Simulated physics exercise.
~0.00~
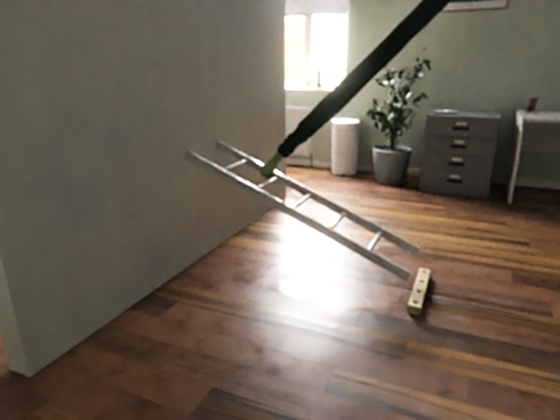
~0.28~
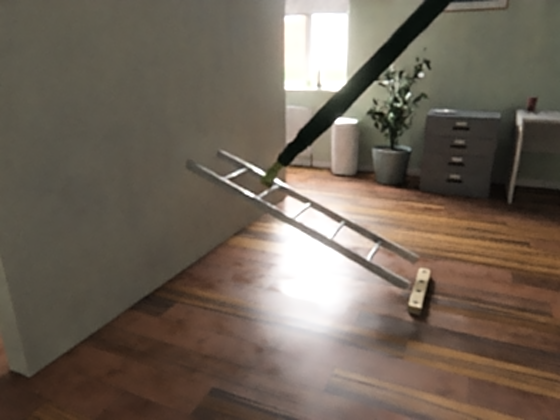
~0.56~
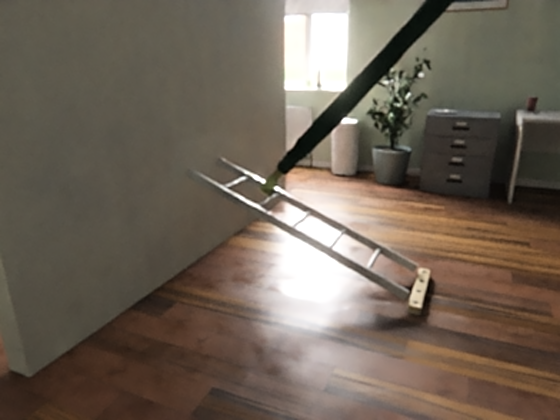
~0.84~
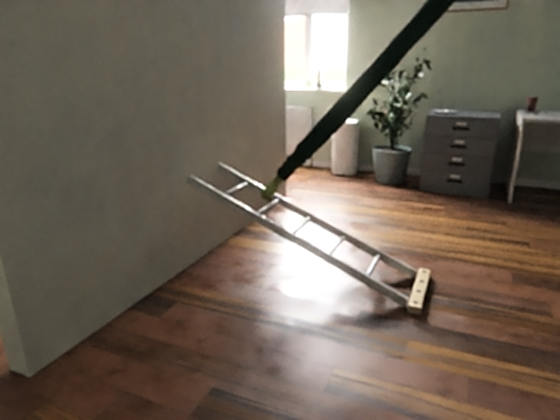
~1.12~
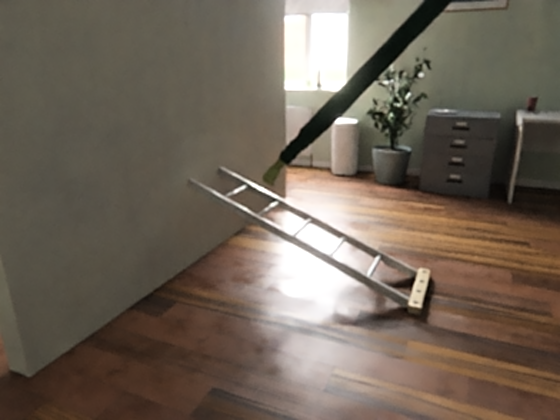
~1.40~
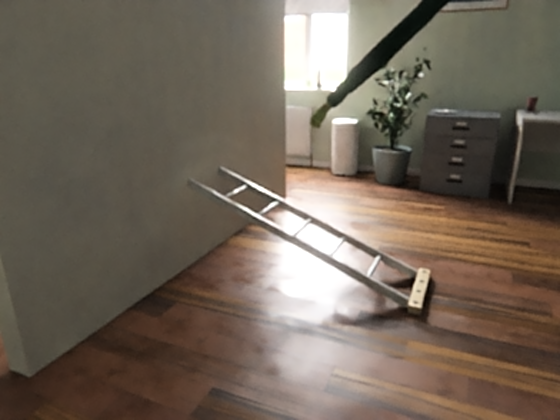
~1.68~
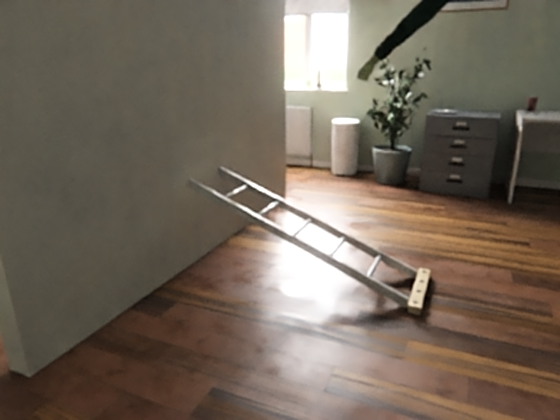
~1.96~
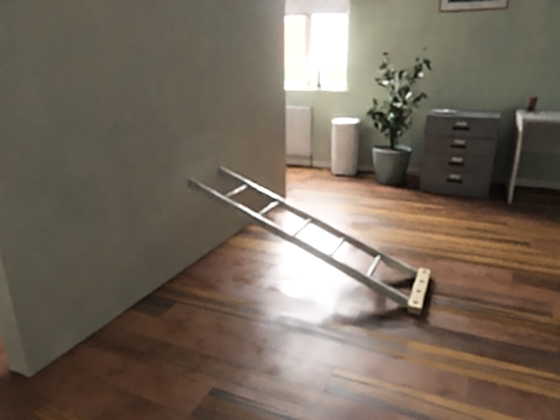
To begin with, a dark, sleeve-like arm reaches in from the upper right and holds a pale metal ladder at a low slant between a grey-green wall and a small wooden batten on the wood floor. The arm eases the ladder slightly downward, and its foot comes to sit by the batten while its top rests at the wall. The grip then loosens, and the arm draws back up past the potted plant until it is out of view. Left alone, the ladder stays propped at the same shallow angle, with the batten still in place.
